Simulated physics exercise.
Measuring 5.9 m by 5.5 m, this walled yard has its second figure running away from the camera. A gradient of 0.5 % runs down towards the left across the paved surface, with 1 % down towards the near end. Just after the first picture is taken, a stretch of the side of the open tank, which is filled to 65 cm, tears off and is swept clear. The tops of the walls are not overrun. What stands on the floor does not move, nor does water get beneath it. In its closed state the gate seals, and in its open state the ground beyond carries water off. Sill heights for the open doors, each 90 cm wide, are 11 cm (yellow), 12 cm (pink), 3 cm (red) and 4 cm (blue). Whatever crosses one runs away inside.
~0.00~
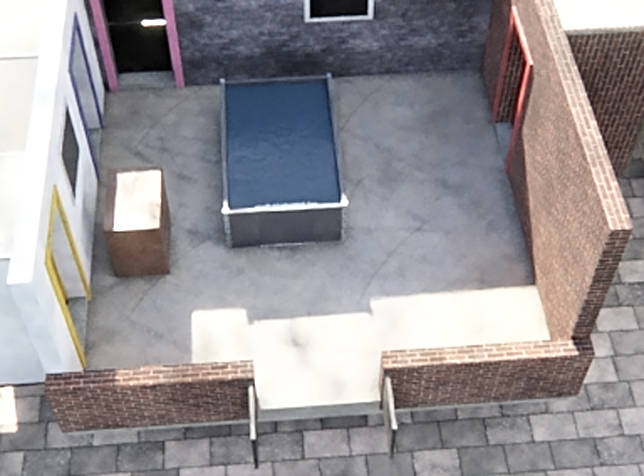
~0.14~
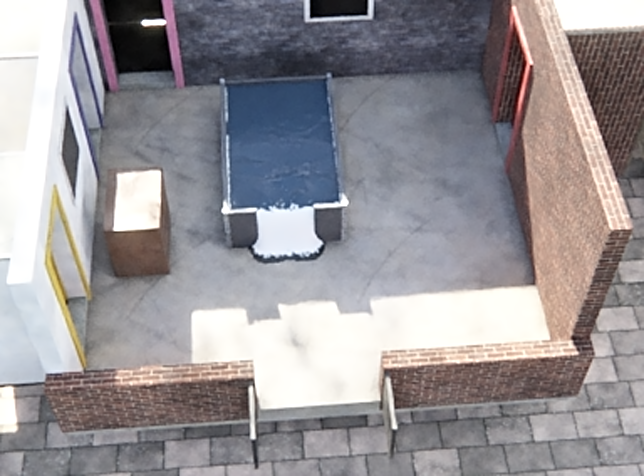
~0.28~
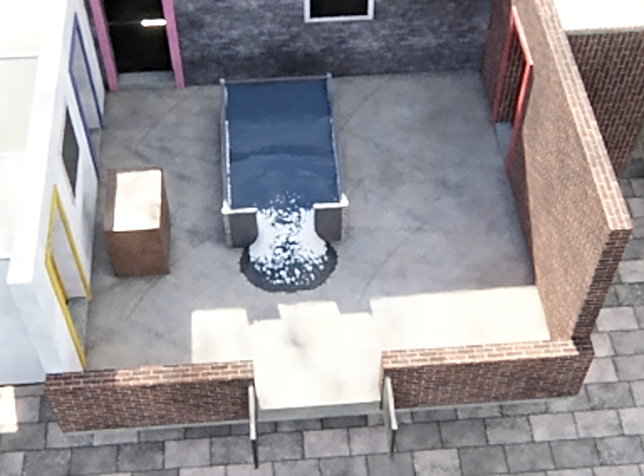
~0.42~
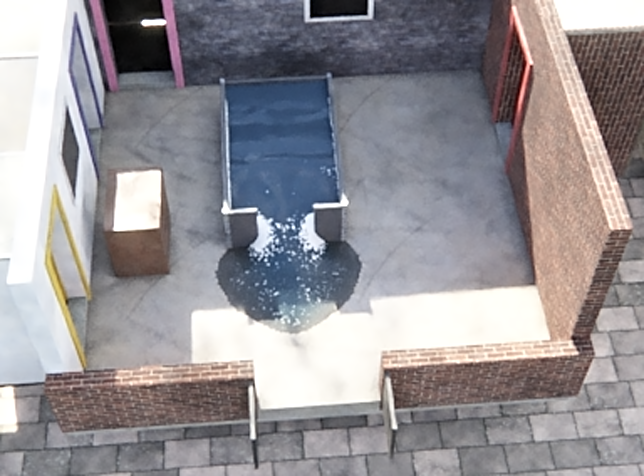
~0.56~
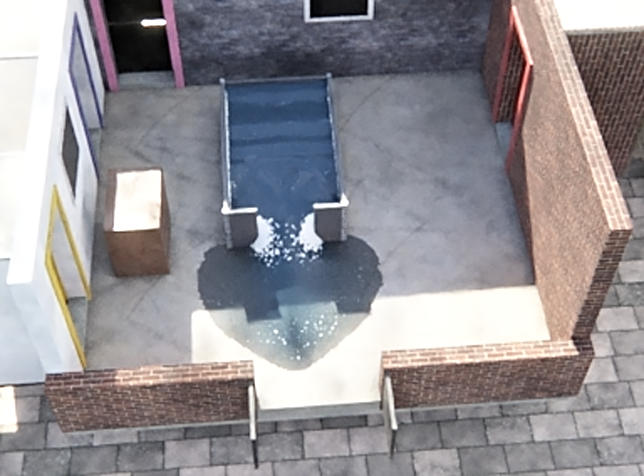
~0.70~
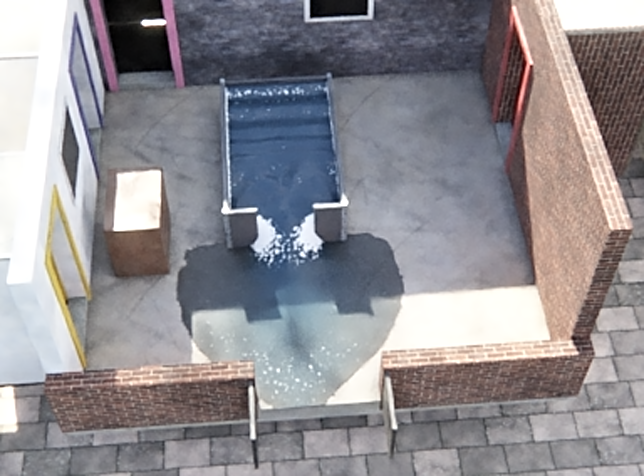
A walled yard with a grey paved floor is seen from high above by a camera that stays still, with a gap in the low brick wall at the near side. A blue-filled open tank stands near the back wall, right of a brown box, with a yellow-framed doorway at left and a red one at right. Water bursts from the tank's near side, foaming white, and spreads in a widening dark patch over the sunlit floor towards the gap.
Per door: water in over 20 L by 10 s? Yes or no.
Yellow door no, pink door no, red door no, blue door no.
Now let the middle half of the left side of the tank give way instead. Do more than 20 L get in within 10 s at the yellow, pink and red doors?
Then it goes yellow fine, pink too high, red fine.
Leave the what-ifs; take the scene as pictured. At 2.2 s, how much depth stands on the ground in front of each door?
You'd see yellow at 8 cm, pink at 0 cm, red at 0 cm and blue at 0 cm.
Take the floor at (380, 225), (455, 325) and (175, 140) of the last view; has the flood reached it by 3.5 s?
Untouched, soaked, untouched.
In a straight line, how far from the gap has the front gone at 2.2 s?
That works out near 3.8 m.
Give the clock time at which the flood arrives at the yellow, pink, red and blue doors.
Yellow = 2.0 s, pink = 4.5 s, red = 4.0 s, blue = 3.6 s.
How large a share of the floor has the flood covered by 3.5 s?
Near 40 per cent is wet.
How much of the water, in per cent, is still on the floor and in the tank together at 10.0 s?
Roughly 56 percent.
After 1.4 s water covers 30 % of the floor and is deepest (36 cm) near (292, 248); yellow door not reached, pink door not reached, red door not reached, blue door not reached.
After 2.2 s water covers 30 % of the floor and is deepest (32 cm) near (96, 403); yellow door 8 cm at the sill, 0 L in, pink door not reached, red door not reached, blue door not reached.
After 3.5 s water covers 40 % of the floor and is deepest (22 cm) near (81, 404); yellow door 12 cm at the sill, 2 L in, pink door not reached, red door not reached, blue door not reached.
After 6.0 s water covers 75 % of the floor and is deepest (16 cm) near (244, 379); yellow door 9 cm at the sill, 4 L in, pink door 6 cm at the sill, 0 L in, red door 2 cm at the sill, 0 L in, blue door 3 cm at the sill, 0 L in.
After 10.0 s water covers 95 % of the floor and is deepest (9 cm) near (244, 392); yellow door 5 cm at the sill, 4 L in, pink door 3 cm at the sill, 0 L in, red door 1 cm at the sill, 0 L in, blue door 2 cm at the sill, 0 L in.
